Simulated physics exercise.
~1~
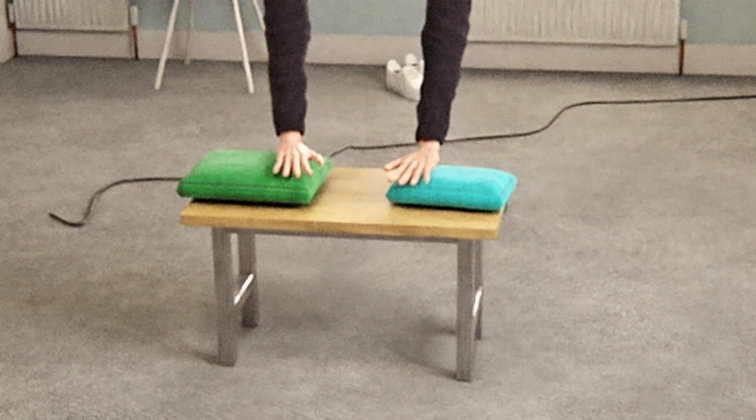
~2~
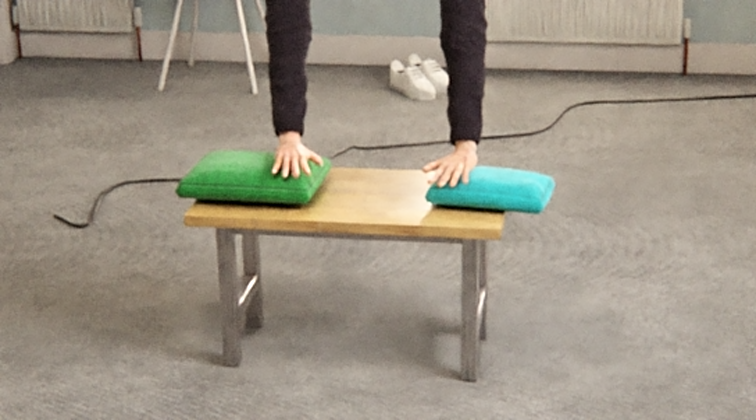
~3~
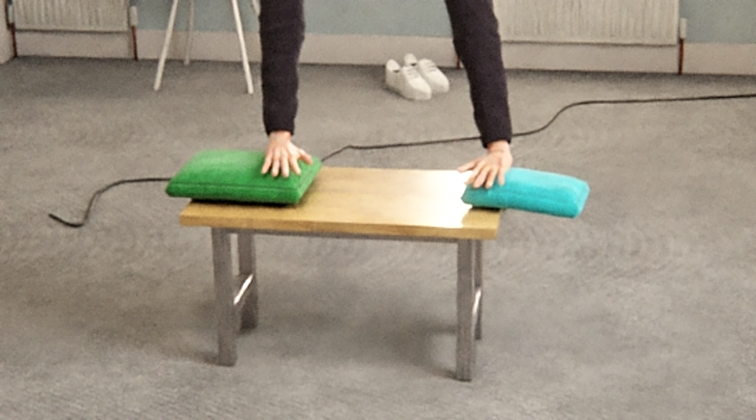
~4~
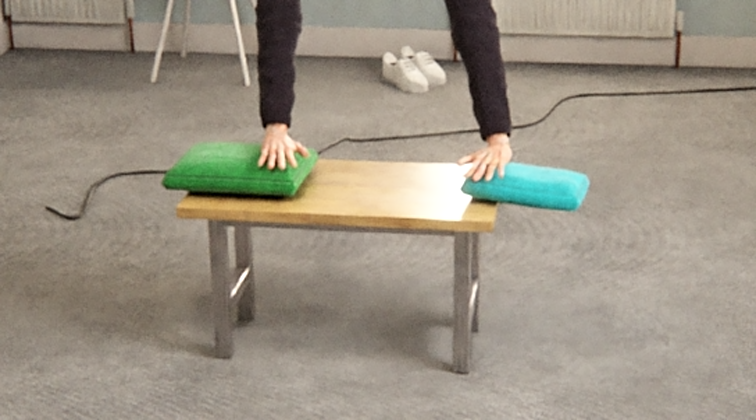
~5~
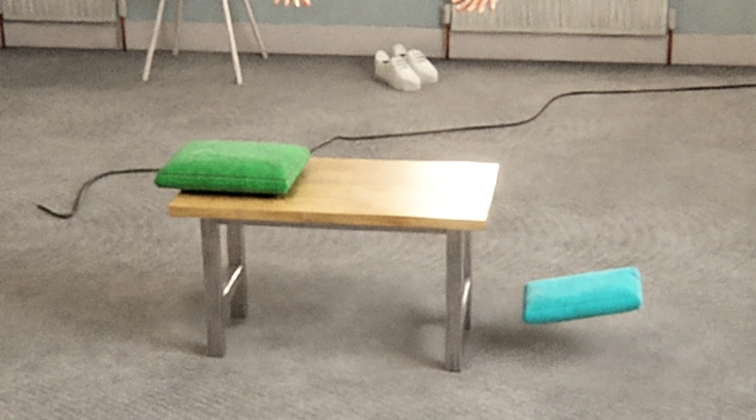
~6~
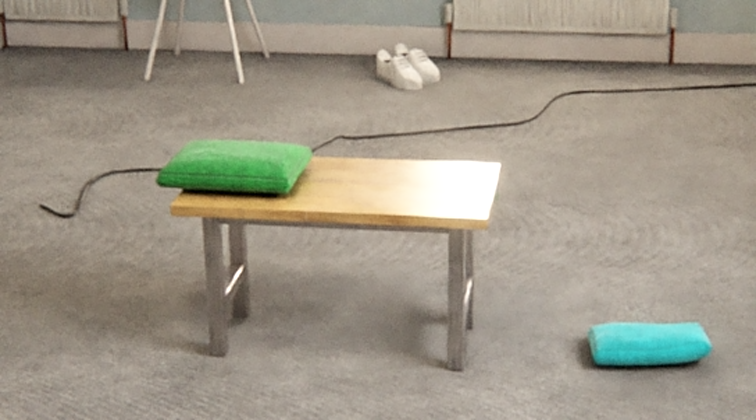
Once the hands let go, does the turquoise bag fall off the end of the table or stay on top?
The turquoise bag tips over the right end and falls to the floor, while the green pillow stays on the table.
